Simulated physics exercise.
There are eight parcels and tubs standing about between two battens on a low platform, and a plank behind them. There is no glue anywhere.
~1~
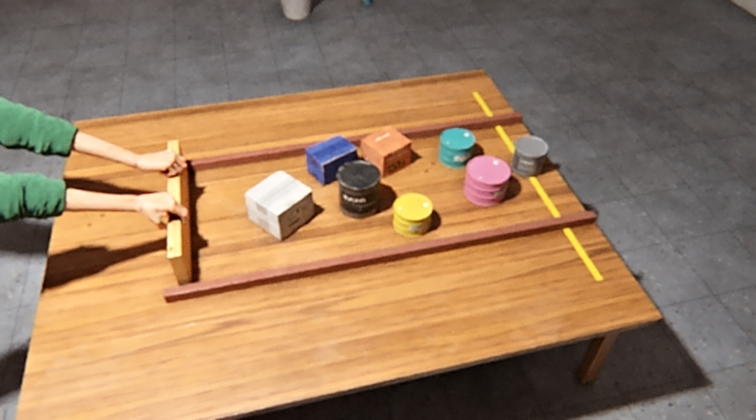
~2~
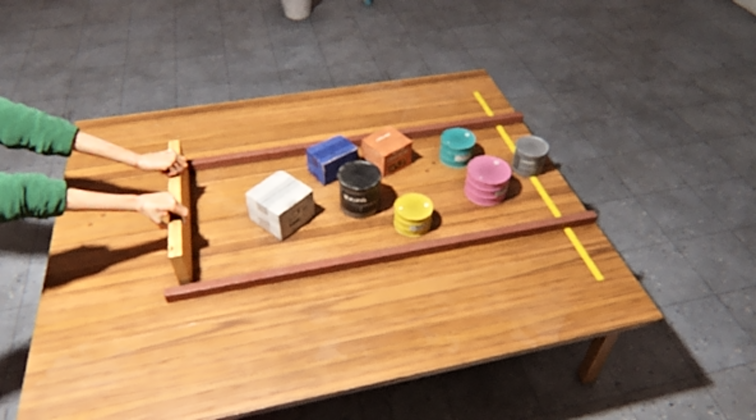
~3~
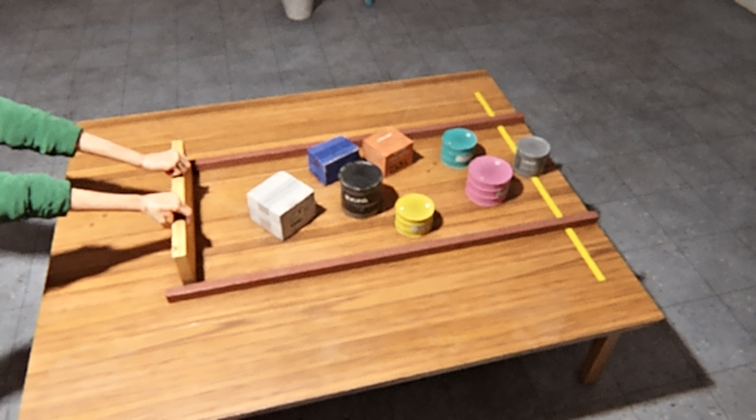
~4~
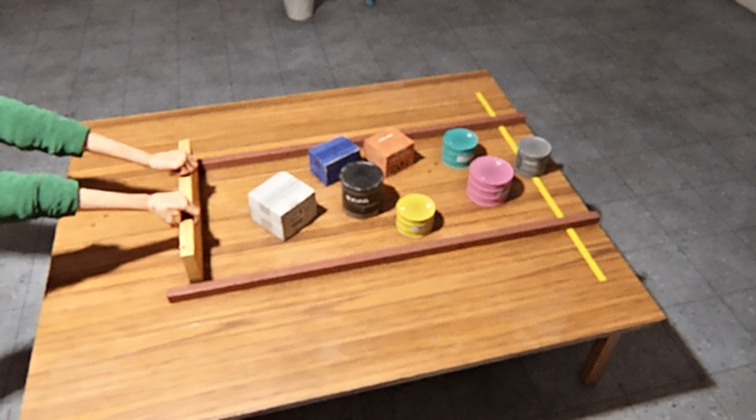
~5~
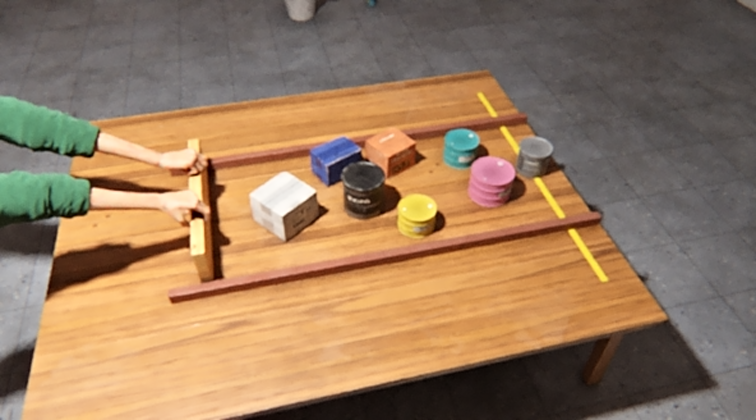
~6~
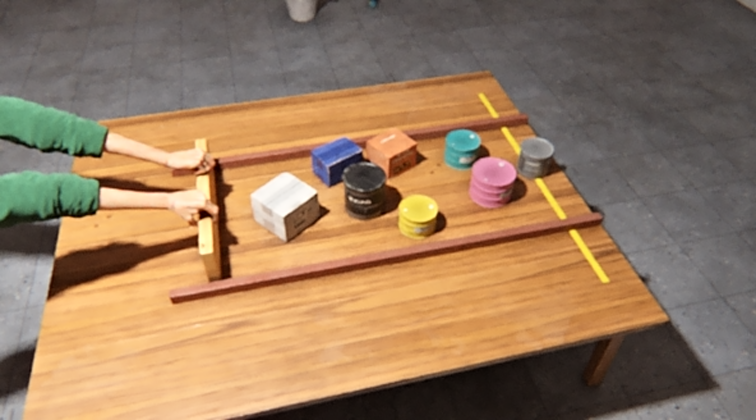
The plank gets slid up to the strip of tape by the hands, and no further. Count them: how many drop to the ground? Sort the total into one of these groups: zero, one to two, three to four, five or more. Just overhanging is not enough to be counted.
It goes in the group five or more.
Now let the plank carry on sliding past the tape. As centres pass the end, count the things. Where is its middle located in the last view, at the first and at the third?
(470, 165), later (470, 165).
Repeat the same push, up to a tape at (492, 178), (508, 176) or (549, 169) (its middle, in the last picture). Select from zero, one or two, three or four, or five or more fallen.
In the order of the places given: 3 or 4; five or over; more than four.
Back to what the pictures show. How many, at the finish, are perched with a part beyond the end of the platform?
Counting them gives 2.
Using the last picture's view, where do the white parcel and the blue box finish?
You'll find the white parcel at roughly (566, 171) and the blue box at roughly (539, 137).
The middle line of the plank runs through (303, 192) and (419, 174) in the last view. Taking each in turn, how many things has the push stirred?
2 and 7.
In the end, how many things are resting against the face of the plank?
2.
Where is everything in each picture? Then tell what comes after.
Grey pail (529, 157); pink canister (486, 181); turquoise canister (456, 148); plank (179, 210); tape (527, 170), in the first picture.
Pink canister (487, 180); plank (180, 210), in the second picture.
Turquoise canister (458, 148); blue box (334, 160), in the third picture.
Grey pail (532, 158); yellow canister (415, 216), in the fourth picture.
Pink canister (491, 182); orange box (390, 153), in the fifth picture.
Grey pail (534, 159); pink canister (492, 182); turquoise canister (462, 150); plank (208, 208); tape (533, 172), in the sixth picture.
Early on, none off yet; grey pail at rest near (534, 159); pink canister at rest near (492, 182); turquoise canister at rest near (462, 150).
A while later, none off yet; grey pail at rest near (535, 158); pink canister travelled about its own width near (538, 183); turquoise canister travelled about its own width near (510, 142).
Finally, the number that fall off is five or more; lost, black pail, orange box, yellow canister, turquoise canister, pink canister and grey pail.
